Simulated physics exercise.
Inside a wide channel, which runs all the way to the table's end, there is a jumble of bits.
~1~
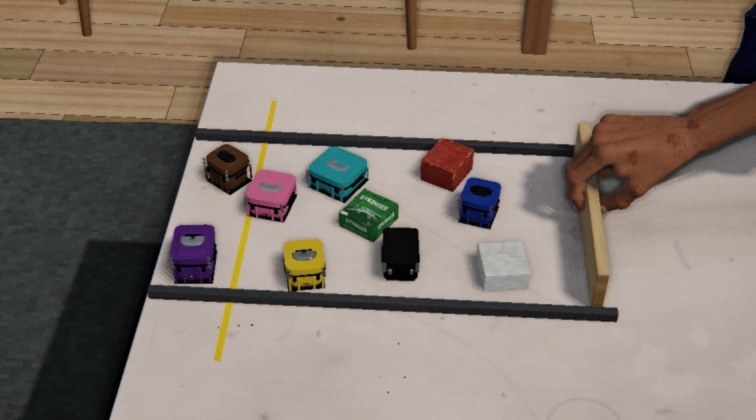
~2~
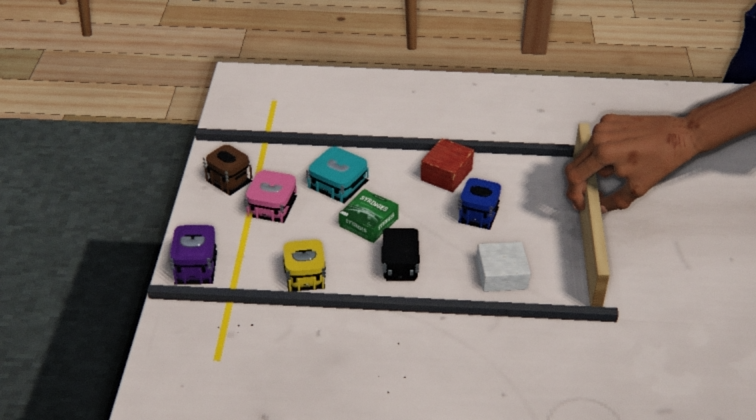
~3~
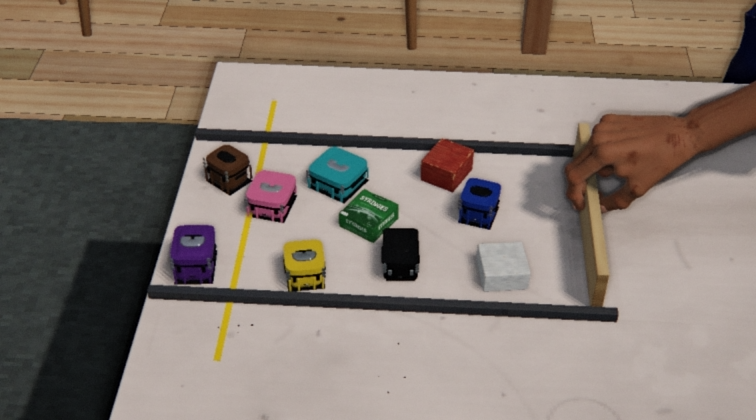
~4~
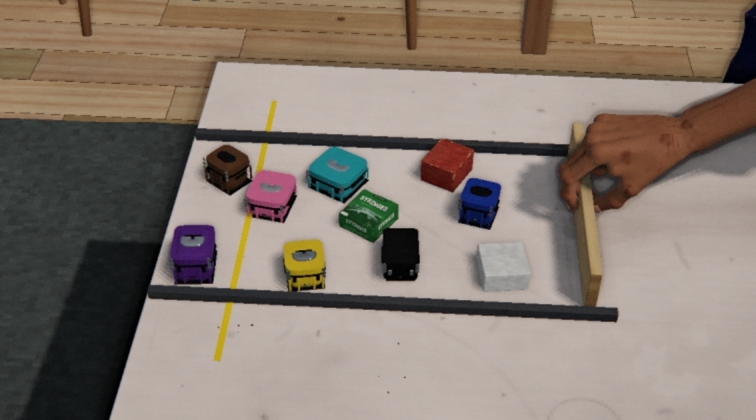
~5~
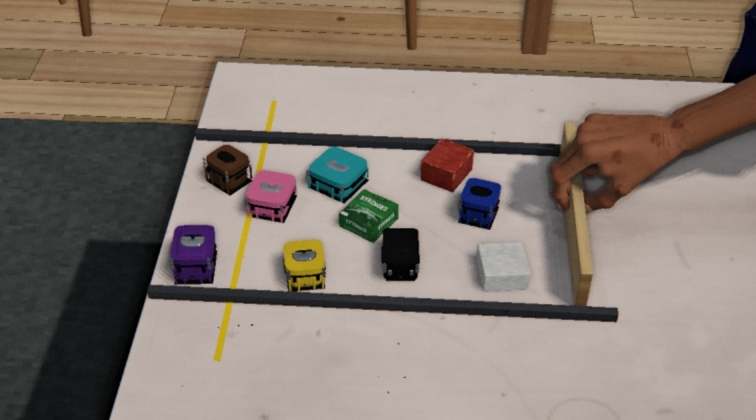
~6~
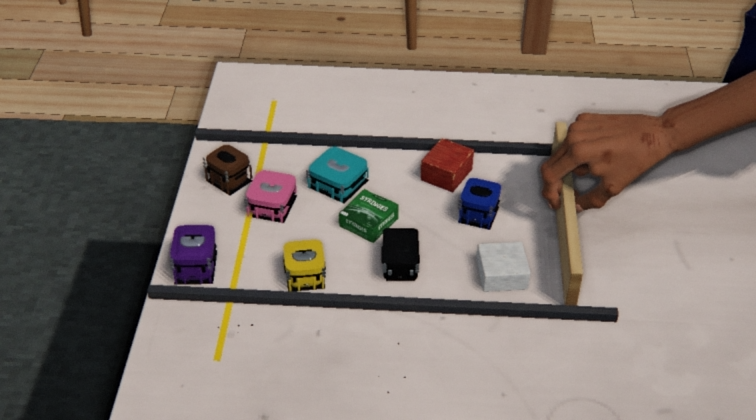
A hand slides a wooden board slightly left toward scattered colourful blocks between two dark rails.
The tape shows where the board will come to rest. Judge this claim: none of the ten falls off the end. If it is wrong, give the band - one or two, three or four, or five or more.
I expect that three pieces or four will leave the table.
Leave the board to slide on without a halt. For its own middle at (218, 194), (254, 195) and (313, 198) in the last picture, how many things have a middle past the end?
Respectively, 7, 4 and 0.
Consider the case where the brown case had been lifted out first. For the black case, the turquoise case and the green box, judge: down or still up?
Black case still up; turquoise case still up; green box still up.
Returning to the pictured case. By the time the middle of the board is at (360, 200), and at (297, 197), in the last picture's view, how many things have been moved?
First 8, then 10.
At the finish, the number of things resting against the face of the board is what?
In contact: 3.
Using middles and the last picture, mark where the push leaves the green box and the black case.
Looks like one lands around (192, 214), and the other around (178, 245).
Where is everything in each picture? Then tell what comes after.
Purple case (194, 254); brown case (228, 169); pink case (272, 196); board (590, 211); tape (249, 214), in the first picture.
Brown case (228, 169); white block (503, 266), in the second picture.
Pink case (272, 196); yellow case (305, 265), in the third picture.
Purple case (194, 254); red block (447, 165), in the fourth picture.
Brown case (228, 169); board (574, 210), in the fifth picture.
Purple case (194, 254); brown case (228, 169); pink case (272, 196); board (565, 210); tape (249, 214), in the sixth picture.
Soon after, none off yet; purple case at rest near (194, 254); brown case at rest near (228, 169); pink case at rest near (272, 196).
At rest, the number that fall off is three or four; fallen, yellow case, pink case, brown case and purple case.
